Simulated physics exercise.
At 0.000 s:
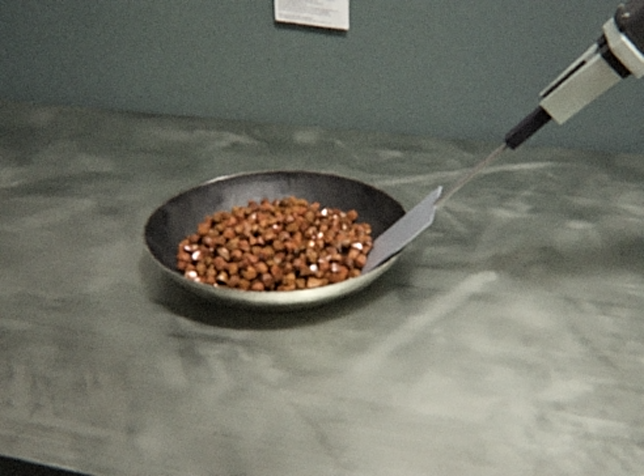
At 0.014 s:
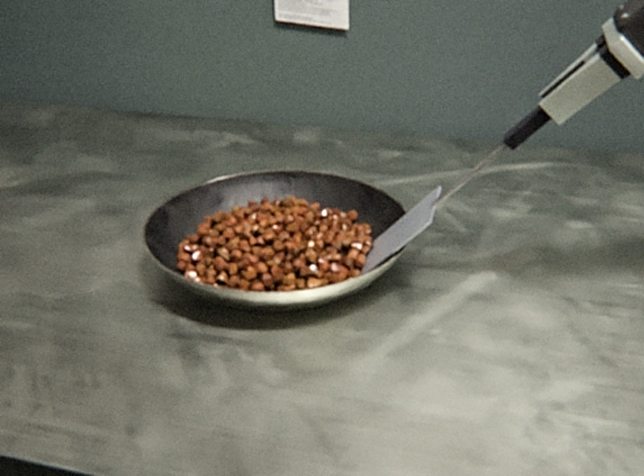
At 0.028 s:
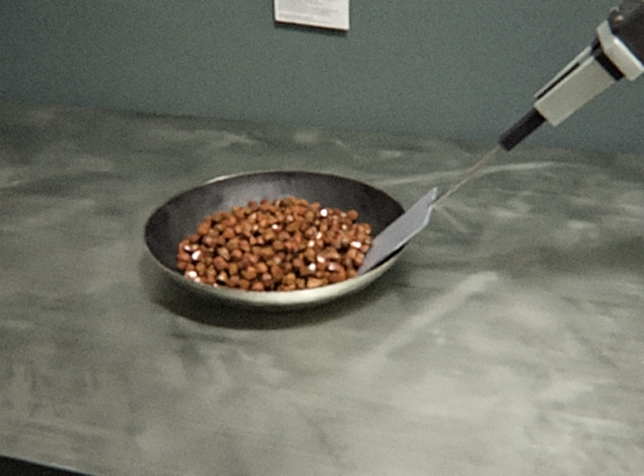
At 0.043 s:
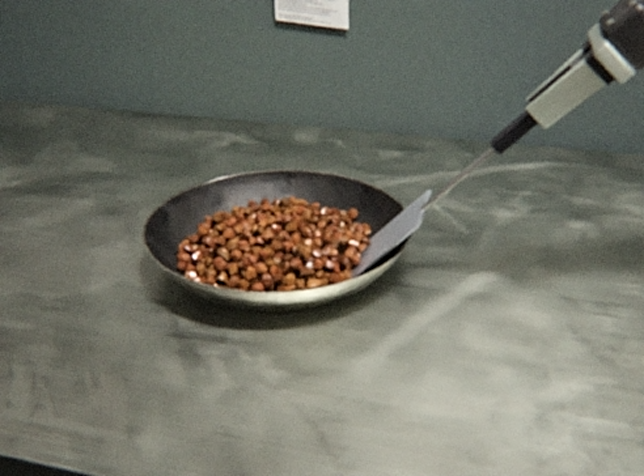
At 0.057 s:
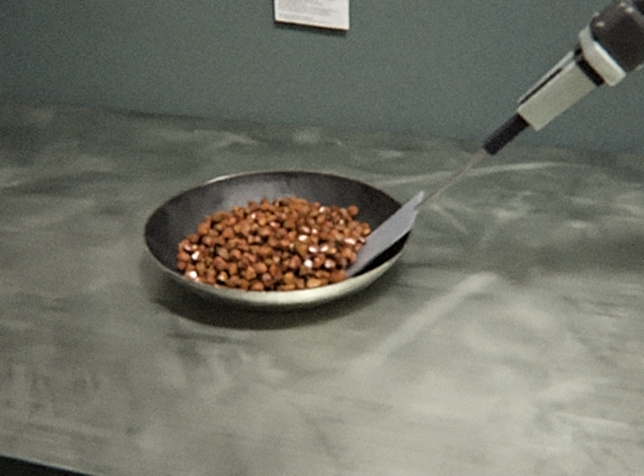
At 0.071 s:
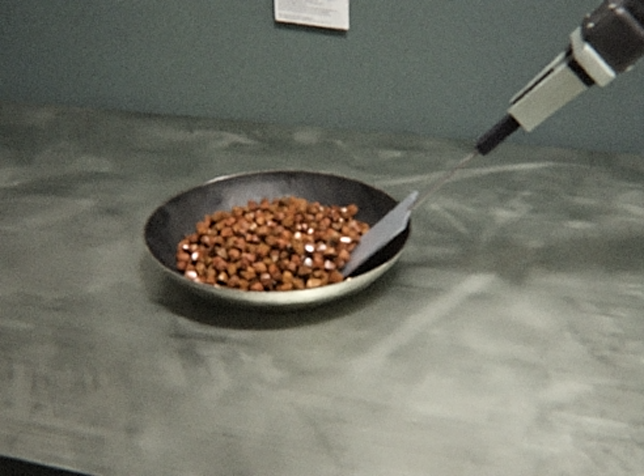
On a mottled grey table top, a robot arm slides a grey spatula slightly left into brown pellets in a dark frying pan.
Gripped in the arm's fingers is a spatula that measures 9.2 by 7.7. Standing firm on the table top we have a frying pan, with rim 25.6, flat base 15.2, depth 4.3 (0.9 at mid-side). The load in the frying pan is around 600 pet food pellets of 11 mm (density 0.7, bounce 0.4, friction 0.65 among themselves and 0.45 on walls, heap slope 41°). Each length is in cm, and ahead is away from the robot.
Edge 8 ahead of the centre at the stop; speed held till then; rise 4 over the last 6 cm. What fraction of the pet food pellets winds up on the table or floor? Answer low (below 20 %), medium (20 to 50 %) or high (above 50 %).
Low.
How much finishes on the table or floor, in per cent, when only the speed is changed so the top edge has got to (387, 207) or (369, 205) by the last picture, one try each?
I'd estimate close to 20 and 30 in a hundred.
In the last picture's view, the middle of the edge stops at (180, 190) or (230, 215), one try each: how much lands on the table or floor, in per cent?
Estimates, in order: 30 % and 0 %.
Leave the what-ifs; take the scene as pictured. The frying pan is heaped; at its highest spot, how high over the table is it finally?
6.5 cm.
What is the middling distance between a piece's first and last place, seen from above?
Somewhere near 4 centimetres, I reckon.
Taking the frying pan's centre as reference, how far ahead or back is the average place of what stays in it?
I'd say it's roughly 4.0 cm toward the front.
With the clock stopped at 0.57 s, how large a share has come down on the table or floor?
Some 10 per cent of the load.
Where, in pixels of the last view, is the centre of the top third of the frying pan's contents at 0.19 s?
Estimated point: Close to (252, 233).
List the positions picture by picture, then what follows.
In the first frame, spatula top edge at (436, 203), sloping 48°; upper third of the load around (278, 239), from x 180 to 370, top at y 200; 595 in the frying pan.
In the second frame, spatula top edge at (436, 203), sloping 48°; upper third of the load around (278, 239), from x 180 to 370, top at y 200.
In the third frame, spatula top edge at (431, 205), sloping 48°; upper third of the load around (278, 239), from x 180 to 365, top at y 200.
In the fourth frame, spatula top edge at (425, 207), sloping 48°; upper third of the load around (280, 239), from x 180 to 365, top at y 200.
In the fifth frame, spatula top edge at (417, 208), sloping 48°; upper third of the load around (281, 237), from x 180 to 365, top at y 200.
In the sixth frame, spatula top edge at (410, 208), sloping 48°; upper third of the load around (279, 236), from x 180 to 365, top at y 200; 595 in the frying pan.
By 0.19 s, sloping 48°, highest piece 4 above the table; 595 in the frying pan.
By 0.31 s, sloping 48°, highest piece 7 above the table; 594 in the frying pan, 1 on the blade or in flight.
By 0.57 s, sloping 48°, highest piece 6 above the table; 520 in the frying pan, 73 on the table or floor, 2 on the blade or in flight.
By 1.62 s, sloping 48°, highest piece 6 above the table; 517 in the frying pan, 78 on the table or floor.
Final count, 517 in the frying pan, 78 on the table or floor. That is 13 % on the table or floor.
